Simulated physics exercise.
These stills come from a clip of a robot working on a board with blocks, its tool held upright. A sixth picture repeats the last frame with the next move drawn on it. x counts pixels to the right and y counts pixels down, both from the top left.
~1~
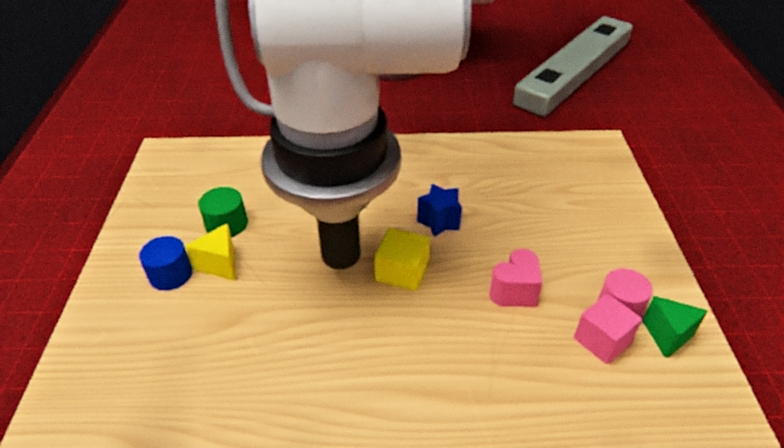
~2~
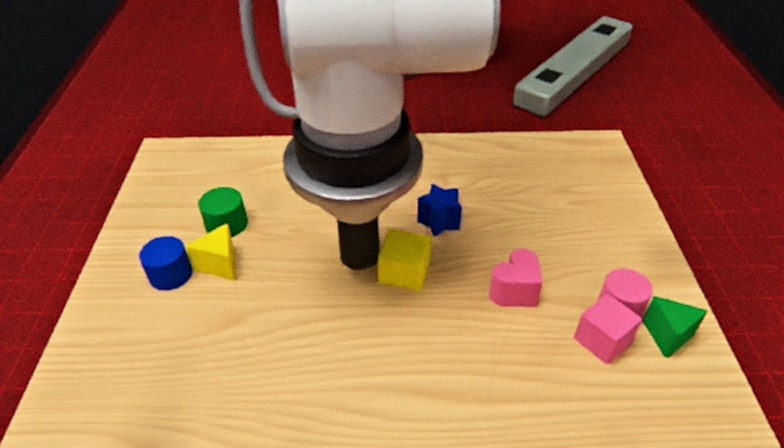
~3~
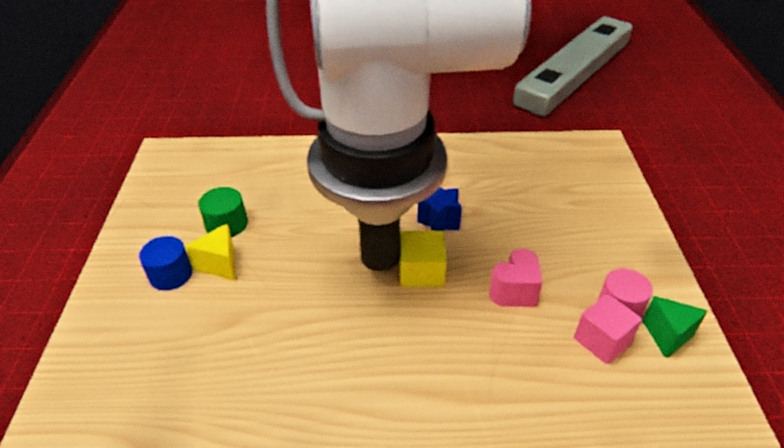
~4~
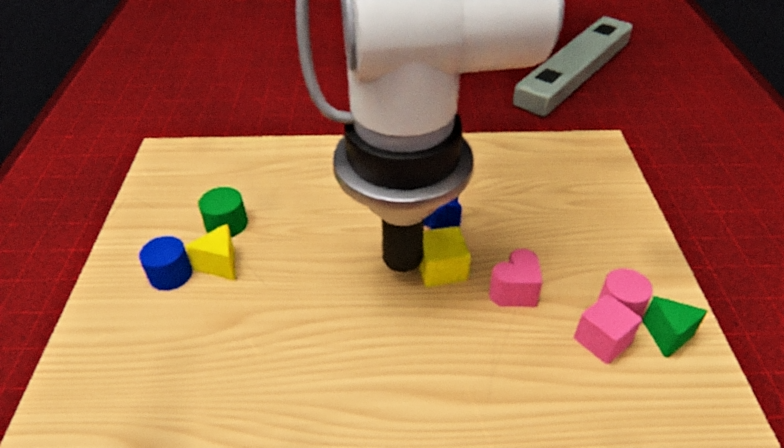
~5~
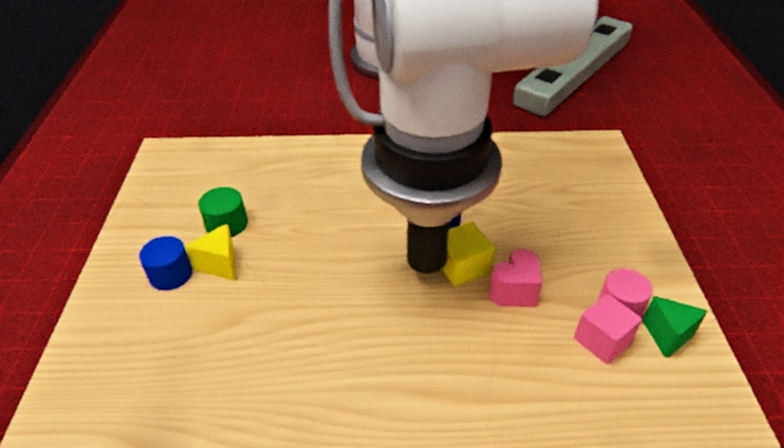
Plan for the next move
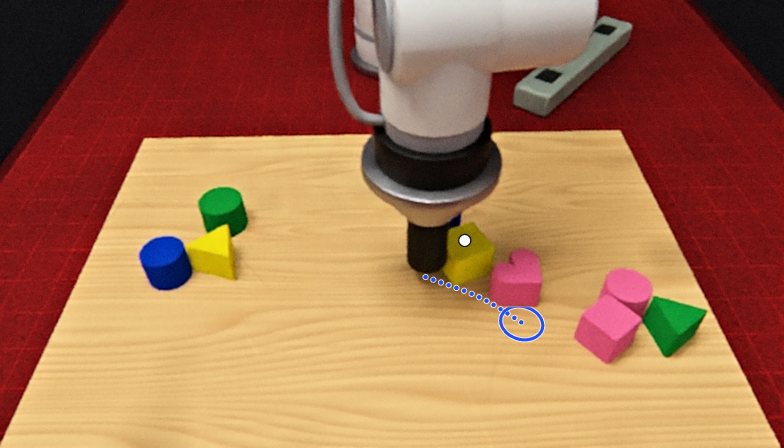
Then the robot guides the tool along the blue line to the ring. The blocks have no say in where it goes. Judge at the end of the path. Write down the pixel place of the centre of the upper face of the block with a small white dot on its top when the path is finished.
When the path ends, it will be at (487, 240).
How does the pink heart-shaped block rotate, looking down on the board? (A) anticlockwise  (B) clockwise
The answer is A.
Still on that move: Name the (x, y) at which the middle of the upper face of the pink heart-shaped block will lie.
Its top centre is at about (552, 275).
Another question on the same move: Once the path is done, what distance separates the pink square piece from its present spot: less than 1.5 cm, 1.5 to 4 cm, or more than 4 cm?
Its final spot will lie within 1.5 cm of the current one.
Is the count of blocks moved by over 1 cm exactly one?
That would be a no.
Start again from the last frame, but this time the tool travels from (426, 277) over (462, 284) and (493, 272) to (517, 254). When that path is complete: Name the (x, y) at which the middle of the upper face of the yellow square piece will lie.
Its top middle: (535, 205).
Path on the board, from (426, 277) through (458, 289) and (491, 303) to (522, 323); the dot is on the yellow square piece.
The first path, step by step. One third of the way, tool at (461, 271); yellow square piece at (486, 240), turned 30° anticlockwise.
Two thirds of the way, tool at (494, 285); yellow square piece at (487, 240), turned 35° anticlockwise; pink heart-shaped block at (537, 269), turned 25° anticlockwise.
At the end, tool at (526, 305); yellow square piece at (487, 240), turned 35° anticlockwise; pink heart-shaped block at (552, 275), turned 80° anticlockwise; pink square piece in place.
